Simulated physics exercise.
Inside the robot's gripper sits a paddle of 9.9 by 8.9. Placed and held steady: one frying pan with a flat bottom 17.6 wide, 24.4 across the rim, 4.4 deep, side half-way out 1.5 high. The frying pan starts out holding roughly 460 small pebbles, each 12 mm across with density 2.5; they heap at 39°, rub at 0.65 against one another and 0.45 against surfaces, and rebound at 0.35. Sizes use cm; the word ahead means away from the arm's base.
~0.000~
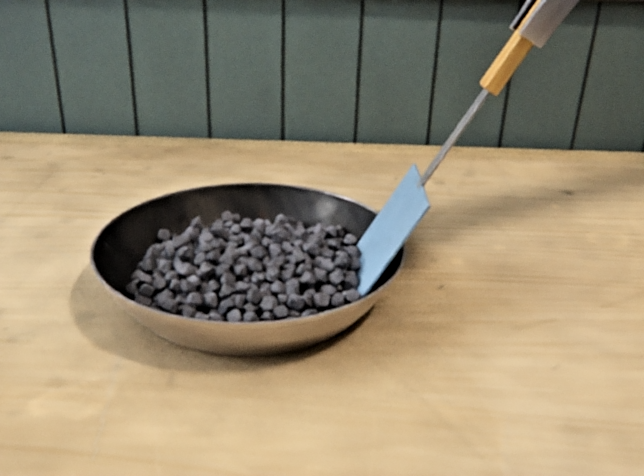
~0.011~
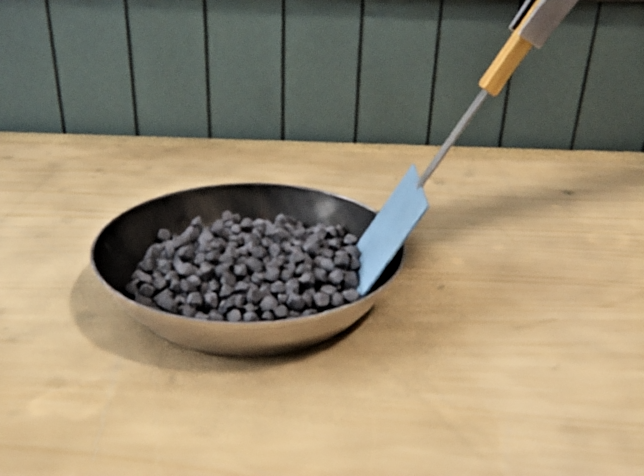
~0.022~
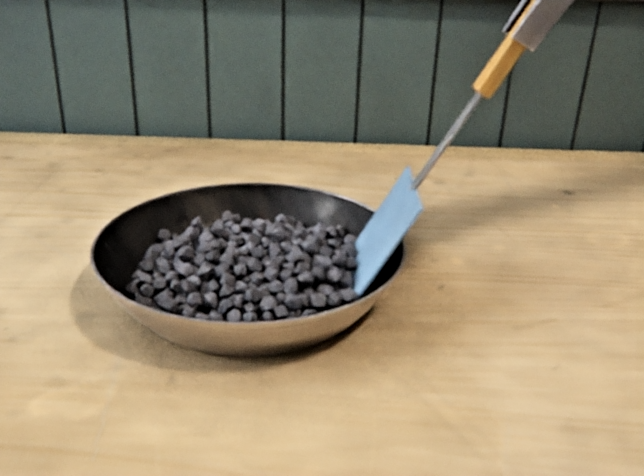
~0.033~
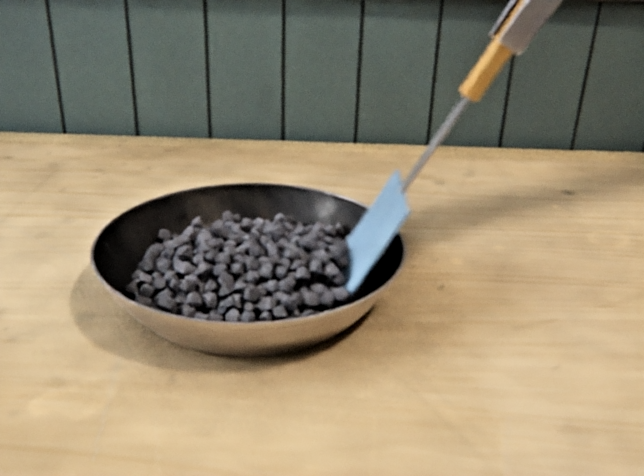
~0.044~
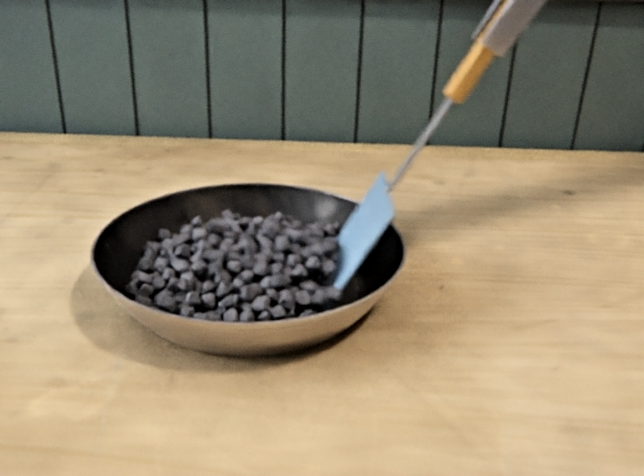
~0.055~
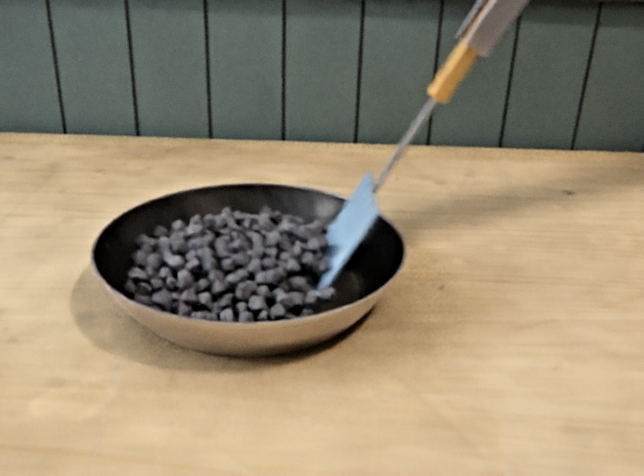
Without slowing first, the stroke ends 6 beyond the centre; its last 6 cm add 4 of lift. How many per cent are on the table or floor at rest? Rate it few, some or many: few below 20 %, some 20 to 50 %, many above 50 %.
Some, 20 to 50 %.
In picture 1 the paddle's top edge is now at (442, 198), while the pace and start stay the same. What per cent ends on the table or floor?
About 25%.
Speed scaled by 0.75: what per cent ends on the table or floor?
I'd put it at about 20 per cent.
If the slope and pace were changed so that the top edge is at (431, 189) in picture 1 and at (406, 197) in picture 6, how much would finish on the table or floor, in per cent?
Roughly 10 percent ends up there.
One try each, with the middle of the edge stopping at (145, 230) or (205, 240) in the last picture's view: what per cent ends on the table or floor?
About 40 and 20 per cent.
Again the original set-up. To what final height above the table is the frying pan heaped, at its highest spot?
Height at rest: Roughly 6.0 cm.
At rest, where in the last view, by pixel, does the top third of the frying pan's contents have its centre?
Roughly (153, 255).
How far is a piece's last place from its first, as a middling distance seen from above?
Somewhere about 6 centimetres, I'd say.
By 0.09 s, sloping 61°, highest piece 7 above the table; 463 in the frying pan.
By 0.12 s, sloping 61°, highest piece 7 above the table; 463 in the frying pan.
By 0.33 s, sloping 61°, highest piece 7 above the table; 338 in the frying pan, 101 on the table or floor, 24 on the blade or in flight.
By 1.38 s, sloping 61°, highest piece 5 above the table; 338 in the frying pan, 125 on the table or floor.
Final count, 338 in the frying pan, 125 on the table or floor. That is 27 % on the table or floor.
